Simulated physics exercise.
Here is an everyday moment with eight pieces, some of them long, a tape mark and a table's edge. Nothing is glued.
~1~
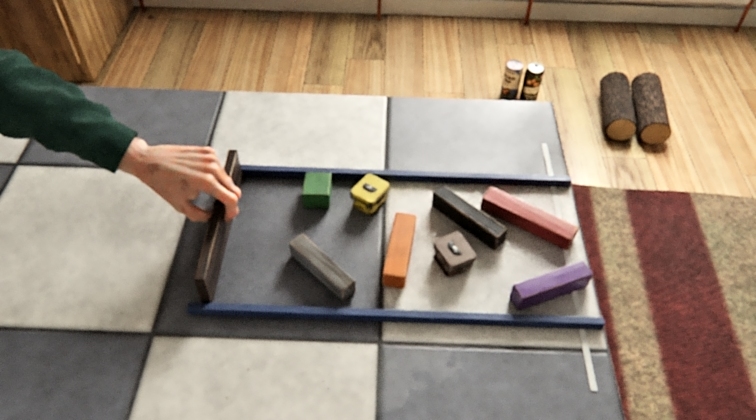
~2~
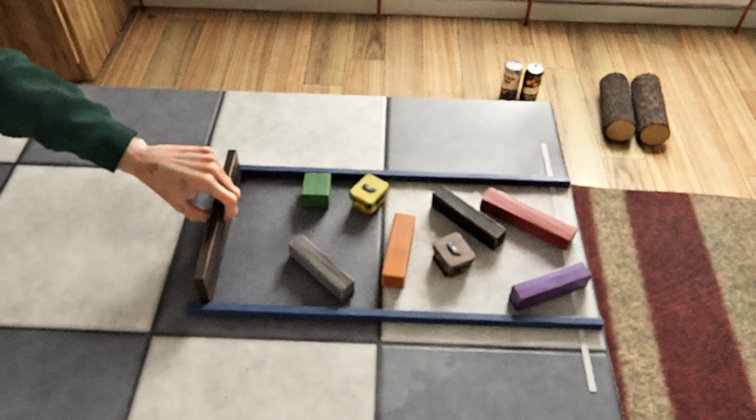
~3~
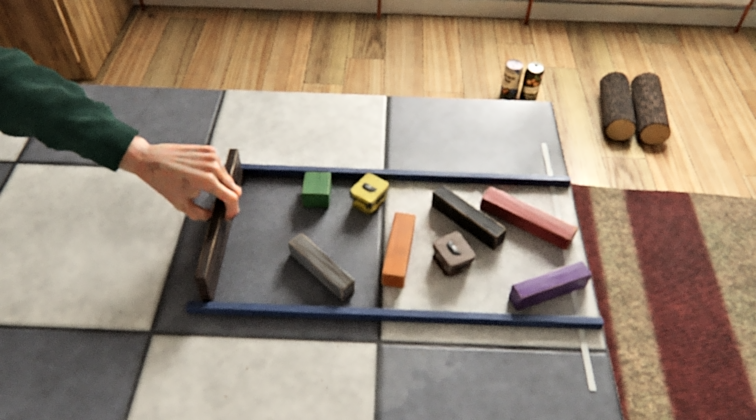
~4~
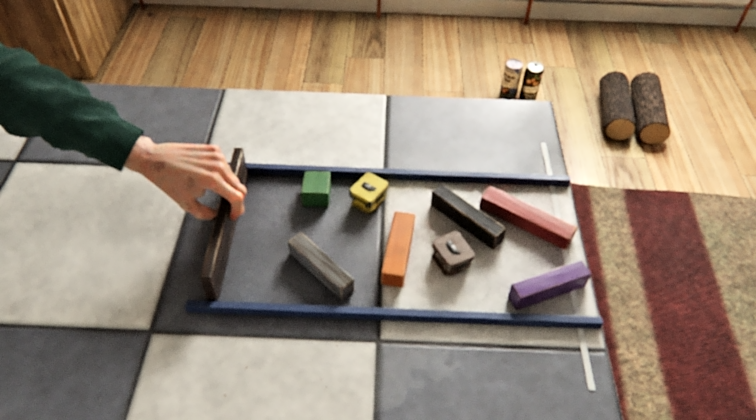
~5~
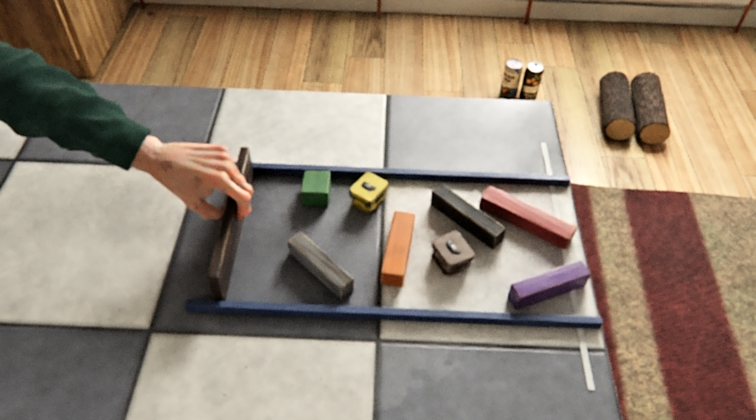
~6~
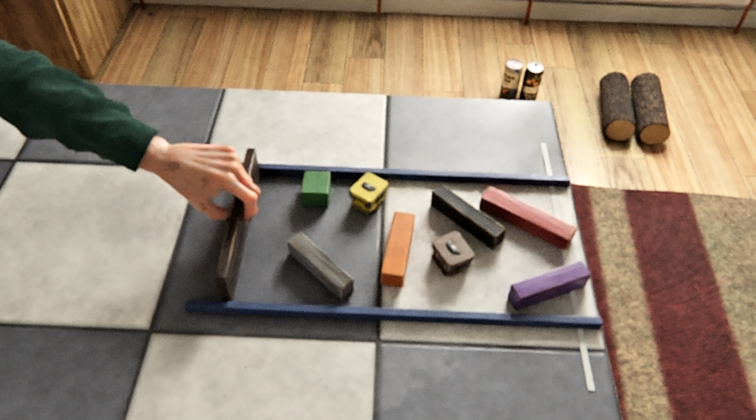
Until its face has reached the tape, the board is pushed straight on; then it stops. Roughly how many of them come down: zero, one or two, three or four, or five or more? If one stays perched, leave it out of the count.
Five or more.
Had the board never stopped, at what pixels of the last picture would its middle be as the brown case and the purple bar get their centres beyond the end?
I'd put it close to (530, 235), and close to (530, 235) for the other one.
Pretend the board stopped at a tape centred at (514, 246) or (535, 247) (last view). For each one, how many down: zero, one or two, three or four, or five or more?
Either one or two; three or four.
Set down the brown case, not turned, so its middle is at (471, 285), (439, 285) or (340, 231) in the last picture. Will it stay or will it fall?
The brown case tumbles off; comes down; remains up.
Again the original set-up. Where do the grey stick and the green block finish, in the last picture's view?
Around (582, 281) and around (572, 199).
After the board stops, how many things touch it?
2 are in contact with it.
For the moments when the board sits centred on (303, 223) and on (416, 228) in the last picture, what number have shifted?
The count is 2 at the first point and 7 at the second.
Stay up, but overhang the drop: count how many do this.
I'd put it at 1.
Soon after, none off yet; purple bar at rest near (549, 285); red bar at rest near (527, 217); black stick at rest near (467, 216).
Then, none off yet; purple bar at rest near (549, 285); red bar moved a little near (537, 211); black stick moved a little near (499, 218).
Further on, none off yet; purple bar moved a little near (581, 290); red bar on its side near (594, 240); black stick moved about its own width near (581, 222).
At rest, the number that fall off is five or more; fallen, yellow case, orange stick, brown case, black stick, red bar and purple bar.
